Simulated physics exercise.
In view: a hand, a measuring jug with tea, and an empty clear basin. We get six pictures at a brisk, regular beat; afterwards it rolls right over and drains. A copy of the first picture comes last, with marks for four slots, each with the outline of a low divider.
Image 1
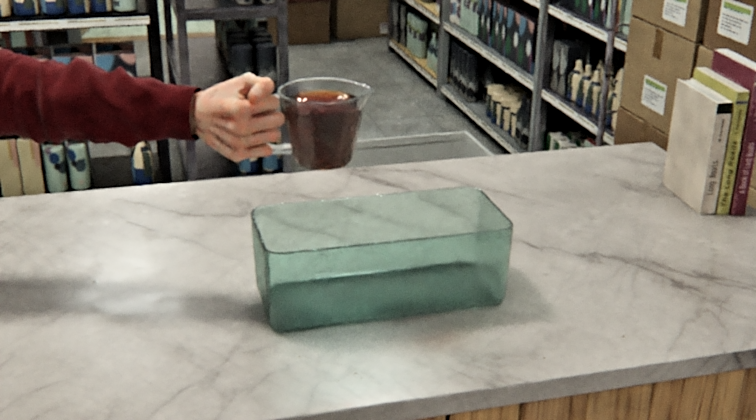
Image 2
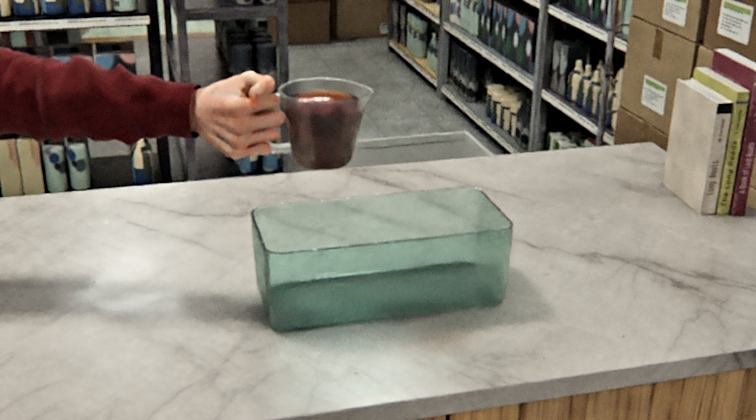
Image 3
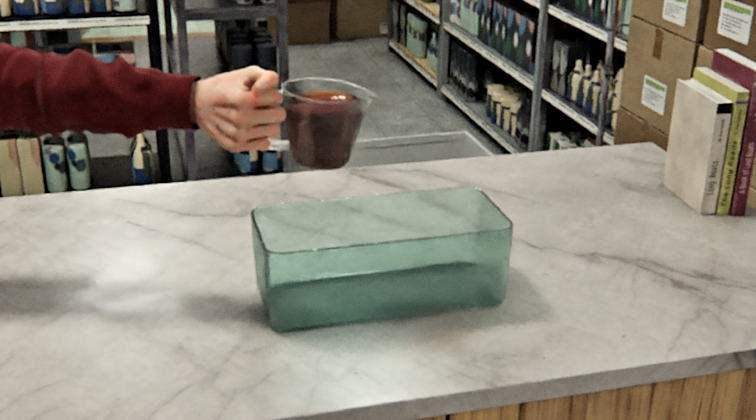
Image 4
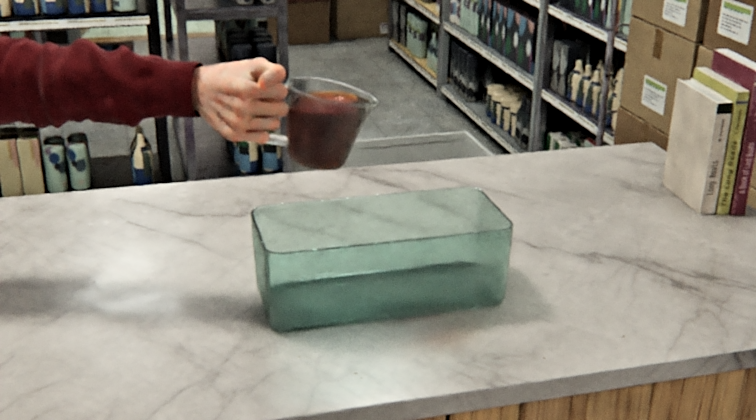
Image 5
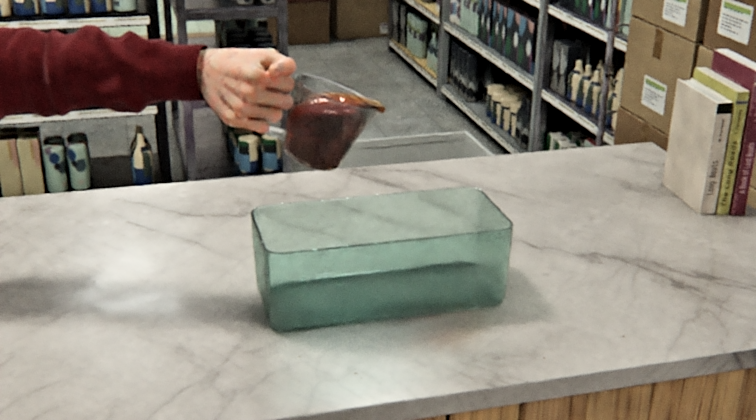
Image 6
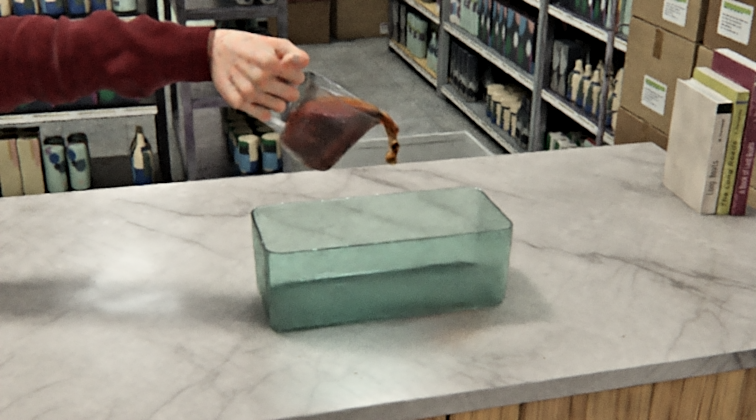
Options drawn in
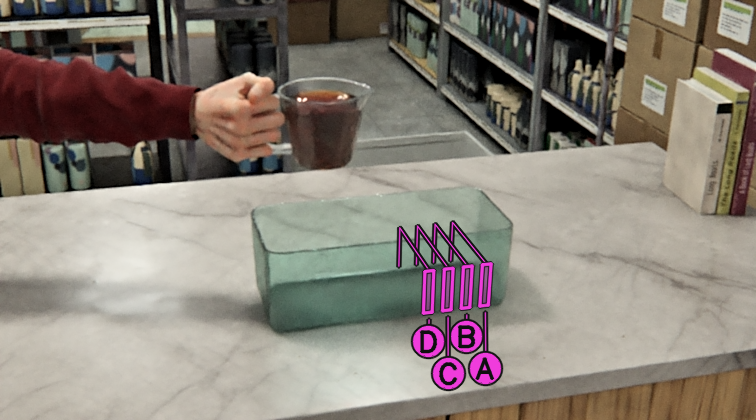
On a marble counter in a shop-like room with stocked shelves, a hand holds a clear jug of reddish-brown liquid above a greenish clear basin, then gradually tilts it rightward until a thin stream runs over the lip.
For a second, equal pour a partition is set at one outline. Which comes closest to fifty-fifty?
It is D.
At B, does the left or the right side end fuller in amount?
More ends on the left.
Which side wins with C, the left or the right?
More ends on the left.
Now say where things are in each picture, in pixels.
In the first frame, upright, lip at (372, 90); basin from (269, 330) to (504, 301); nothing has left yet.
In the second frame, upright, lip at (373, 91); nothing has left yet.
In the third frame, tipped about 6°, lip at (375, 95); nothing has left yet.
In the fourth frame, tipped about 13°, lip at (378, 101); nothing has left yet.
In the fifth frame, tipped about 22°, lip at (380, 110); tea is over the lip, down to (380, 110).
In the sixth frame, tipped about 34°, lip at (381, 121); tea is over the lip, down to (393, 162).
On the marked copy, A at (485, 312); B at (466, 314); C at (448, 317); D at (429, 319).
If A is chosen, about 98 % ends left of the wall and 1 % right of it.
If B is chosen, about 96 % ends left of the wall and 2 % right of it.
If C is chosen, about 92 % ends left of the wall and 6 % right of it.
If D is chosen, about 48 % ends left of the wall and 51 % right of it.
